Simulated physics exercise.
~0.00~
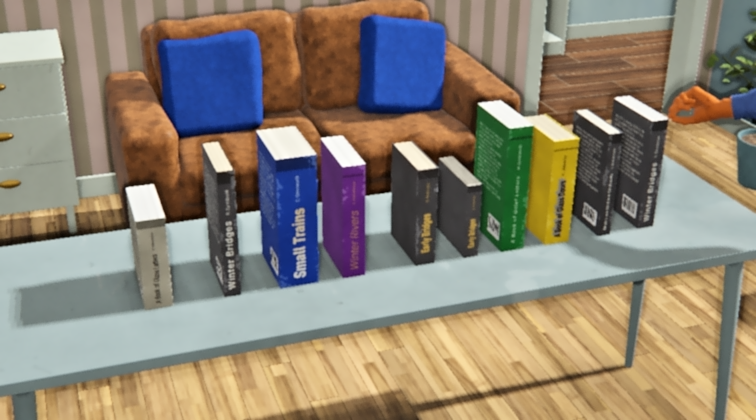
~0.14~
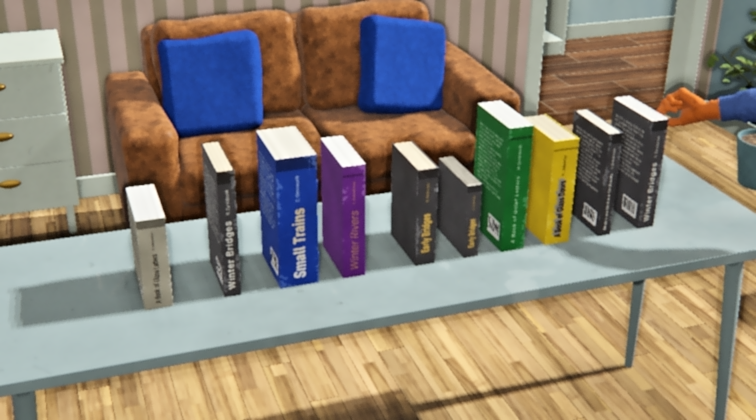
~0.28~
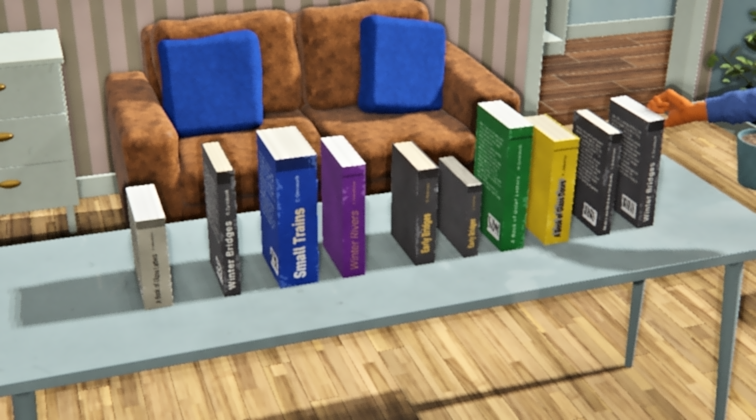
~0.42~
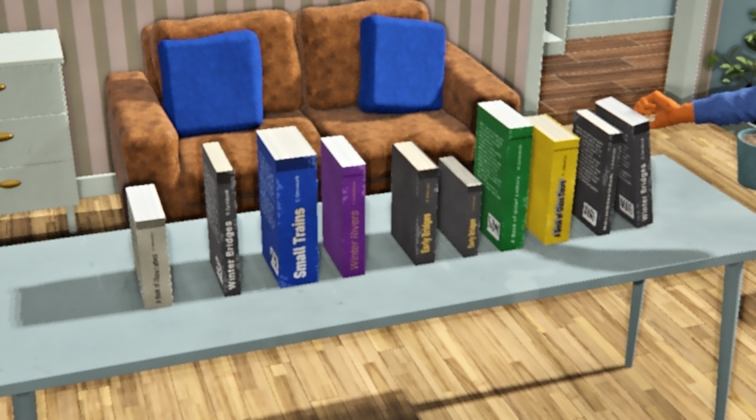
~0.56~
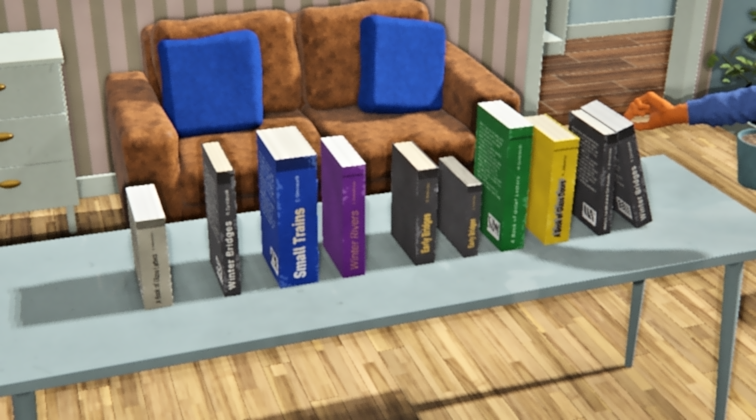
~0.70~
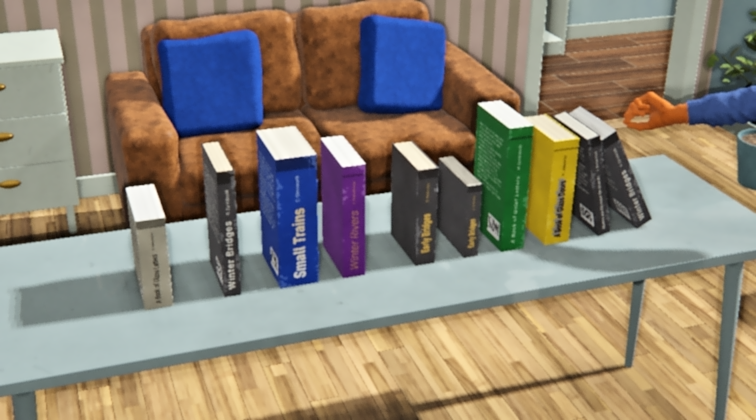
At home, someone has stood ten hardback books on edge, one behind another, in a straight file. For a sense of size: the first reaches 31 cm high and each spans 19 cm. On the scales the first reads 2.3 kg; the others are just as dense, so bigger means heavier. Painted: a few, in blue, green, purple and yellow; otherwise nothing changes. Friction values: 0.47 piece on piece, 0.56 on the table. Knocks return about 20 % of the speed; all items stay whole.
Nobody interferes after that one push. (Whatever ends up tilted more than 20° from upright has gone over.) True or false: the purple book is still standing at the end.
False.
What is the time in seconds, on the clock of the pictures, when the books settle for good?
I'd put it around 2.0 seconds.
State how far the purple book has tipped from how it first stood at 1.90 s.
Angle at that time, about 40 degrees.
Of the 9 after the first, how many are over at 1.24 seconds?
At that moment the count is 4.
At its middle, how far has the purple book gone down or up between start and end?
5 cm lower.
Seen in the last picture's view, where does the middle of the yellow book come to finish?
I'd say its middle settles close to (493, 202).
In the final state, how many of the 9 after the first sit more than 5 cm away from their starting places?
The shifted count is 9.
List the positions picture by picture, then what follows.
In the first frame (pixels give the middle of a visible side), finger (675, 113) 7 cm from the first book; purple book (354, 223); yellow book (562, 193); green book (489, 178); none of the others has stirred.
In the second frame, finger (662, 115) 32 mm from the first book; purple book (354, 223).
In the third frame, finger pushing; purple book (354, 223).
In the fourth frame, finger pushing; purple book (354, 223); none of the others has stirred.
In the fifth frame, finger (631, 119) stopped; purple book (354, 223); steepest lean 3°, the book at (583, 173); one has shifted.
In the sixth frame, finger (631, 119) stopped; purple book (354, 223); yellow book (562, 193); green book (489, 178); steepest lean 13°, the book at (575, 176); one has shifted.
After 1.24 s, 4 of the 9 other books over; purple book unmoved; yellow book 41° from how it stood.
After 1.90 s, 8 of the 9 other books over; purple book 44° from how it stood; green book 63° from how it stood.
In the end (2.4 s), 9 of the 9 other books over; purple book 58° from how it stood; blue book 70° from how it stood; green book 63° from how it stood. Not one is left standing. From the last view, middles, purple book near (285, 231), blue book near (200, 244).
